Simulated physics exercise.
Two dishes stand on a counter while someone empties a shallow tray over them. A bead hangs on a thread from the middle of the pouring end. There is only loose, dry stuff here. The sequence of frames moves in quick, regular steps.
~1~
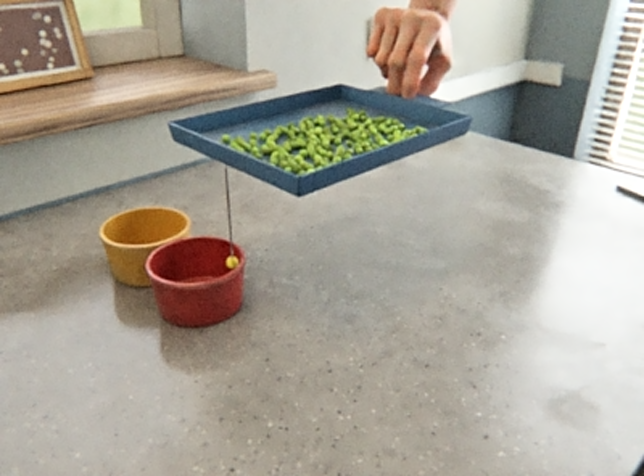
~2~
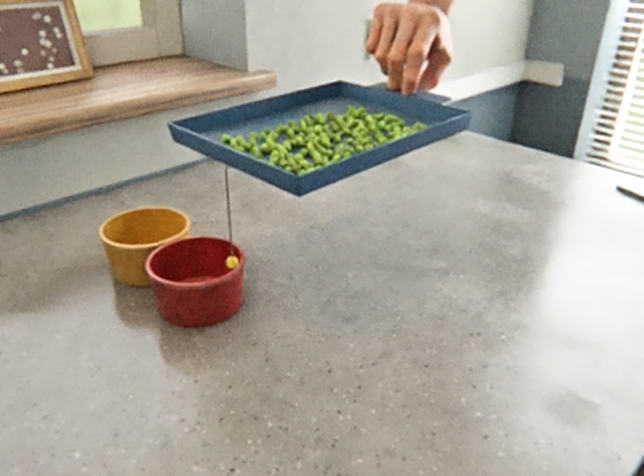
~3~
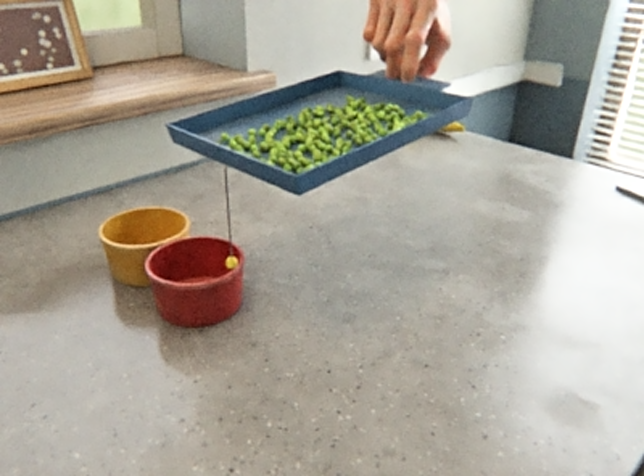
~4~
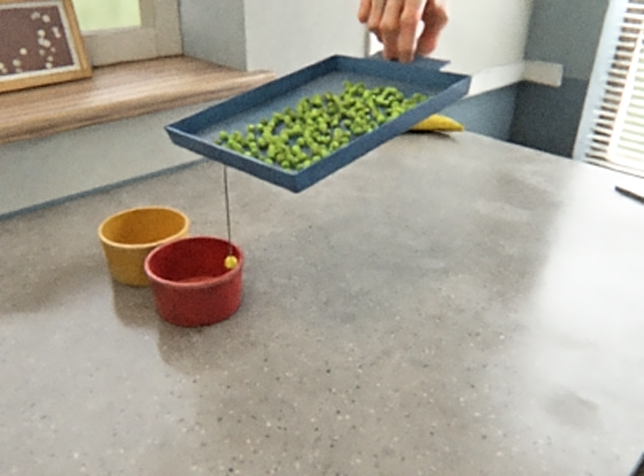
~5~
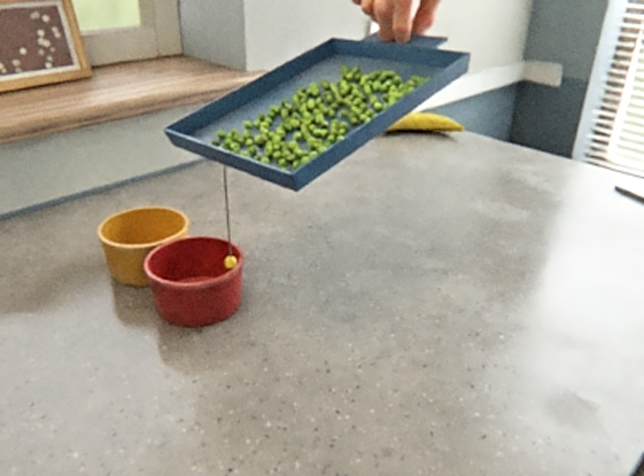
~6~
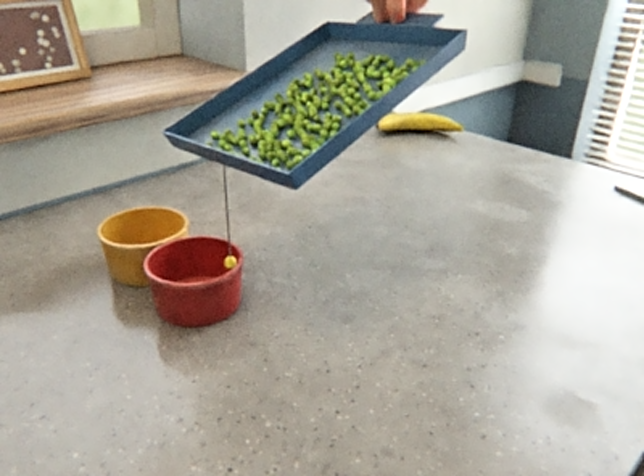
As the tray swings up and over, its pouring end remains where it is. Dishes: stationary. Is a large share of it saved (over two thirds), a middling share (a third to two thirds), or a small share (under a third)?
A middling share is saved.
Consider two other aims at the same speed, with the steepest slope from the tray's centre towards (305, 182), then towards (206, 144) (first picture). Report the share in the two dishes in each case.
About 0 and 90 percent.
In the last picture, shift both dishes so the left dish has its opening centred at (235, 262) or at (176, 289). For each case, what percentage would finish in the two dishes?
Respectively 0 % and 60 %.
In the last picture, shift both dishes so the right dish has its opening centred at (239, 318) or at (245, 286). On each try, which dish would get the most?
Result 1: The left-hand one; result 2: The left-hand one.
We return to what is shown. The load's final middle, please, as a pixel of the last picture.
The centre settles at about (173, 319).
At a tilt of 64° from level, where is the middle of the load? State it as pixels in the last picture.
Centre estimate: (226, 137).
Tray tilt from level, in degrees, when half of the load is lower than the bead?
I'd say it is tilted about 115°.
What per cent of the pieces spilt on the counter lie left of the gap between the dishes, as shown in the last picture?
About 70 percent of the spill.
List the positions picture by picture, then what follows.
In the first frame, corners of the pouring end near (172, 122) and (299, 175), level; middle of the load near (330, 139), dried peas; left dish near (109, 257); right dish near (157, 294); bead on its thread near (233, 263).
In the second frame, corners of the pouring end near (172, 123) and (298, 174), level; middle of the load near (330, 137).
In the third frame, corners of the pouring end near (170, 124) and (297, 174), tipped barely, lowest at the left corner; middle of the load near (329, 131).
In the fourth frame, corners of the pouring end near (168, 126) and (294, 172), tipped a little, lowest at the left corner; middle of the load near (327, 121).
In the fifth frame, corners of the pouring end near (167, 128) and (291, 171), tipped clearly, lowest at the left corner; middle of the load near (324, 112).
In the sixth frame, corners of the pouring end near (166, 130) and (289, 170), tipped clearly, lowest at the left corner; middle of the load near (317, 104), near a quarter on the move; left dish near (107, 256); right dish near (155, 294).
Shortly afterwards, tray tipped steeply; all but a few on the tray; only a few in the air.
Next, tray tipped past a quarter turn; the bulk on the tray; only a few in the right dish; only a few outside both; a little in the air.
Some moments later, tray tipped past a quarter turn; near half in the right dish; only a few in the left dish; near half outside both.
In the end, tray tipped past a quarter turn; near half in the right dish; only a few in the left dish; near half outside both.
